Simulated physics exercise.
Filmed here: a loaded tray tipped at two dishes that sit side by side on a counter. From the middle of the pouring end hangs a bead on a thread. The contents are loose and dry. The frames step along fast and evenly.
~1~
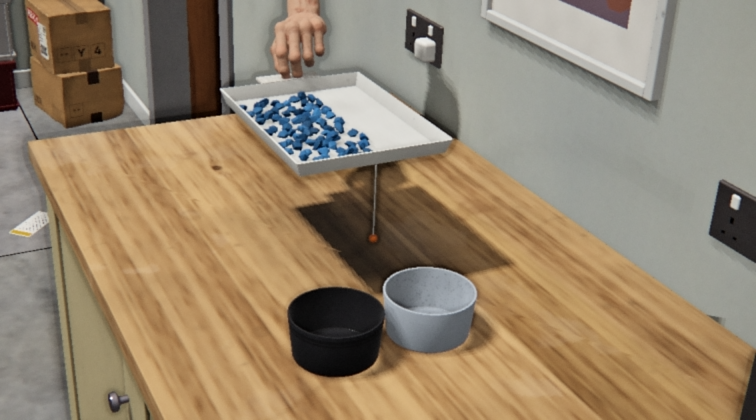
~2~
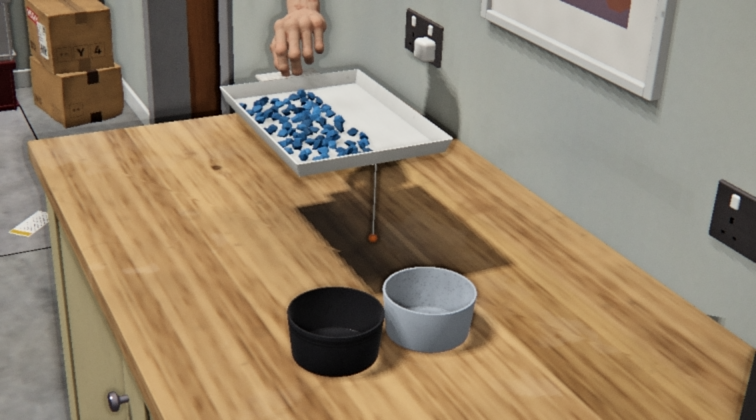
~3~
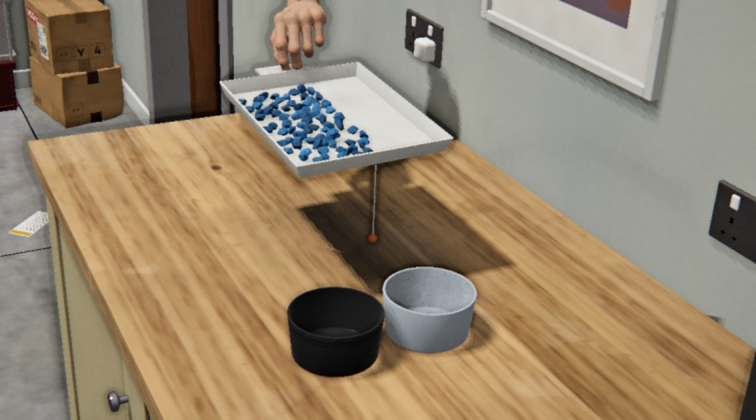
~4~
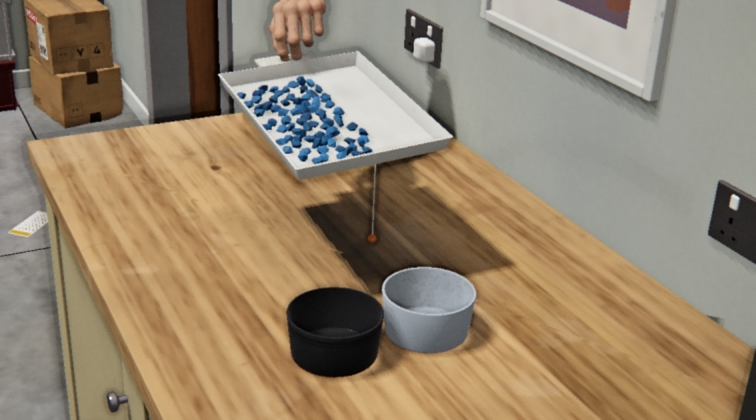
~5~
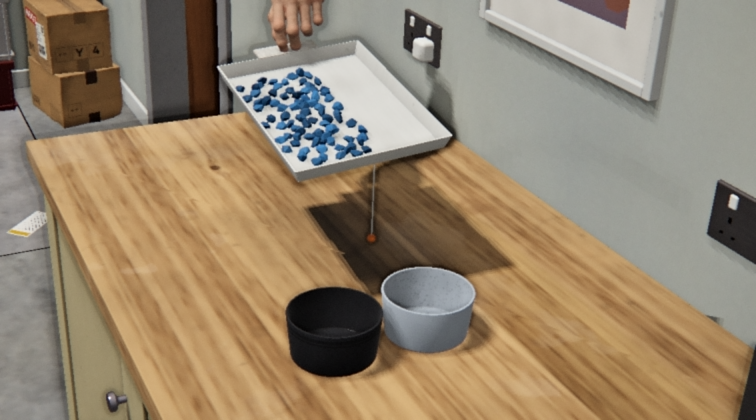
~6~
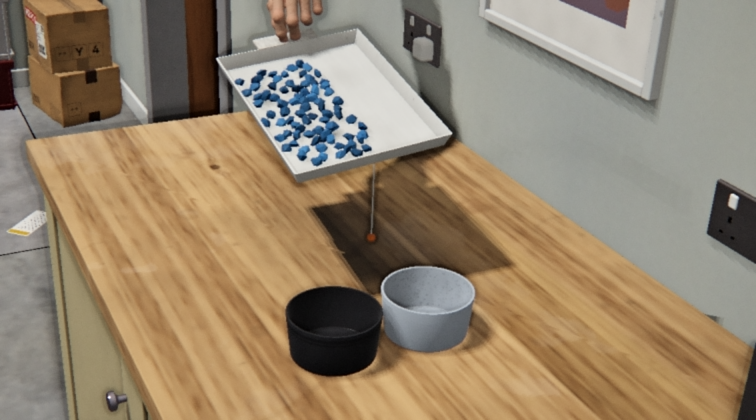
The footage shows a hand at the back of a white tray of blue stones gradually tilting it toward its lower left corner, above a wooden counter with a black dish and a grey dish side by side.
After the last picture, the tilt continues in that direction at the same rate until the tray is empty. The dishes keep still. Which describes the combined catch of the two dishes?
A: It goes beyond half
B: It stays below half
Answer: B.
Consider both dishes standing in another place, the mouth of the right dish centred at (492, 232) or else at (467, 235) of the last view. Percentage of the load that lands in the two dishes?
I'd expect some 0 percent, and then some 0 percent.
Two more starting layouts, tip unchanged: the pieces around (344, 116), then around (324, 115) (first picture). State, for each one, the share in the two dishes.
Close to 0 and close to 0 per cent.
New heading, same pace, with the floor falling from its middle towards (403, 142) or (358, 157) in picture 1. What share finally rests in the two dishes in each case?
Near 0 % and, after that, 10 %.
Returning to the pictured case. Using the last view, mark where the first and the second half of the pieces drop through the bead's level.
The first part passes (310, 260); everything after passes (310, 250).
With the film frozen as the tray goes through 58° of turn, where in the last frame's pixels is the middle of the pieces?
Close to (311, 142).
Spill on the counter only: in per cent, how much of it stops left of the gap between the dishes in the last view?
I'd put it at around 100 per cent.
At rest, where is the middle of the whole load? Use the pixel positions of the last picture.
I'd mark it at roughly (306, 316).
Soon after the last picture, tray tipped steeply; all on the tray.
A little later, tray tipped right over; about a quarter on the tray; about two thirds outside both; a small part in the air.
Later still, tray tipped past a quarter turn; a stray few in the left dish; nearly all outside both.
At rest, tray tipped past a quarter turn; a stray few in the left dish; none in the right dish; nearly all outside both.
